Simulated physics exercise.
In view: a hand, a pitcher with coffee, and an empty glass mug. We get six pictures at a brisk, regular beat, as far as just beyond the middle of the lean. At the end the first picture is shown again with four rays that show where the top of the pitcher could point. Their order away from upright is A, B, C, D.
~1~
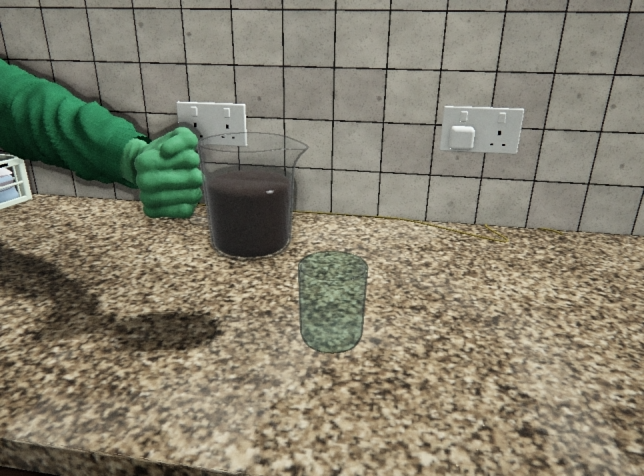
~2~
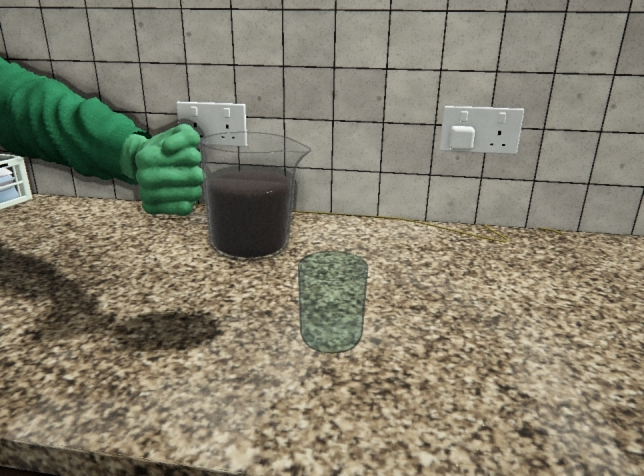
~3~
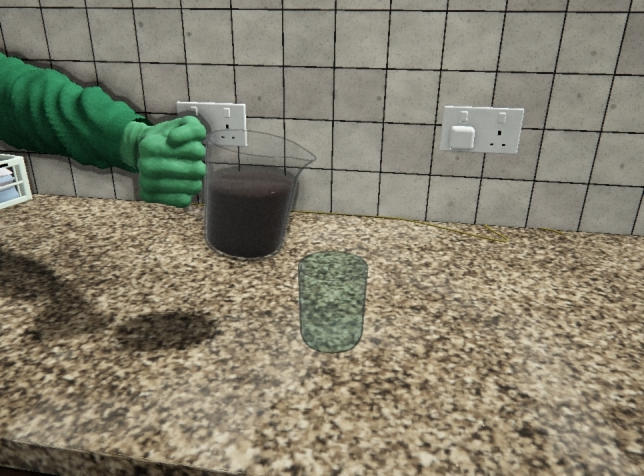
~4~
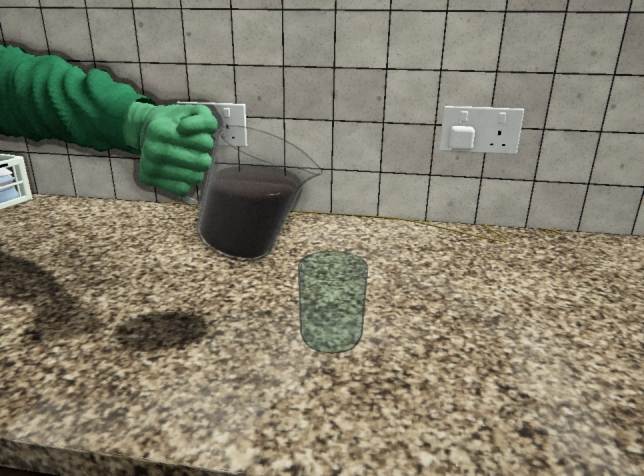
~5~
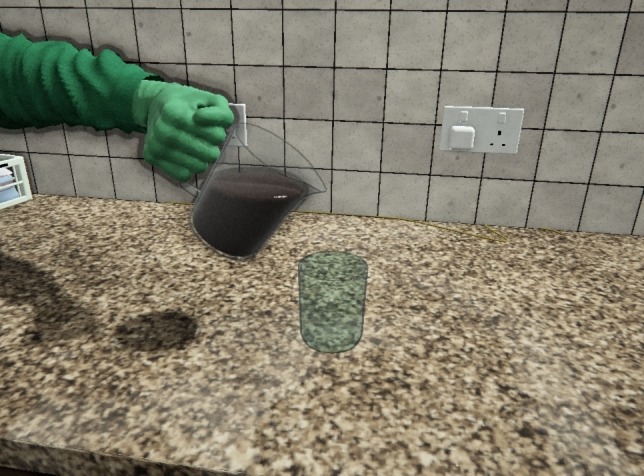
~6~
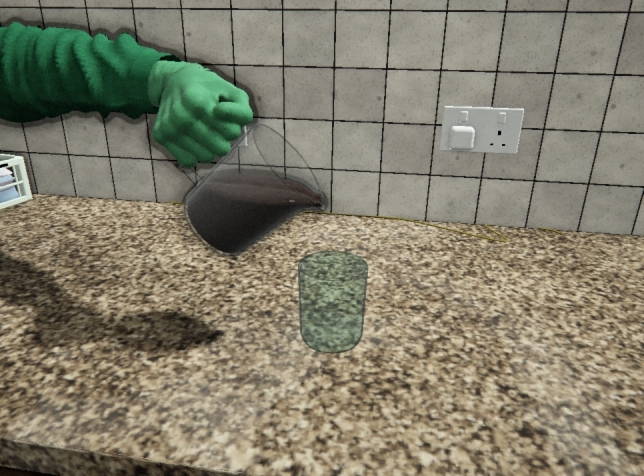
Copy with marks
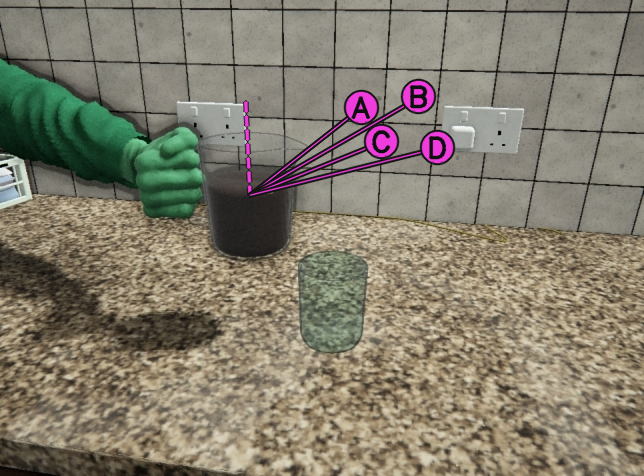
A speckled brown stone counter against a grey tiled wall with white sockets is seen from the front and slightly above, in a steady view. A green hand and arm at left hold a clear pitcher of dark liquid, behind and left of an empty, greenish glass. The hand rises and turns, tilting the pitcher rightward, slightly at first, then steeply, with the liquid nearing its lip.
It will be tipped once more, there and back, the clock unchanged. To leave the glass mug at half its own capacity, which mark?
The answer is mark C.
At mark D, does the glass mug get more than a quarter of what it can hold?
Yes.
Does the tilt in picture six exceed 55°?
No, it does not.
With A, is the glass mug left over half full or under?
Under half.
In magenta, A at (348, 117); B at (404, 106); C at (365, 148); D at (421, 152).
Choosing A, the glass mug ends with about 15 % of what it can hold.
Choosing B, the glass mug ends with about 28 % of what it can hold.
Choosing C, the glass mug ends with about 48 % of what it can hold.
Choosing D, the glass mug ends with about 68 % of what it can hold.
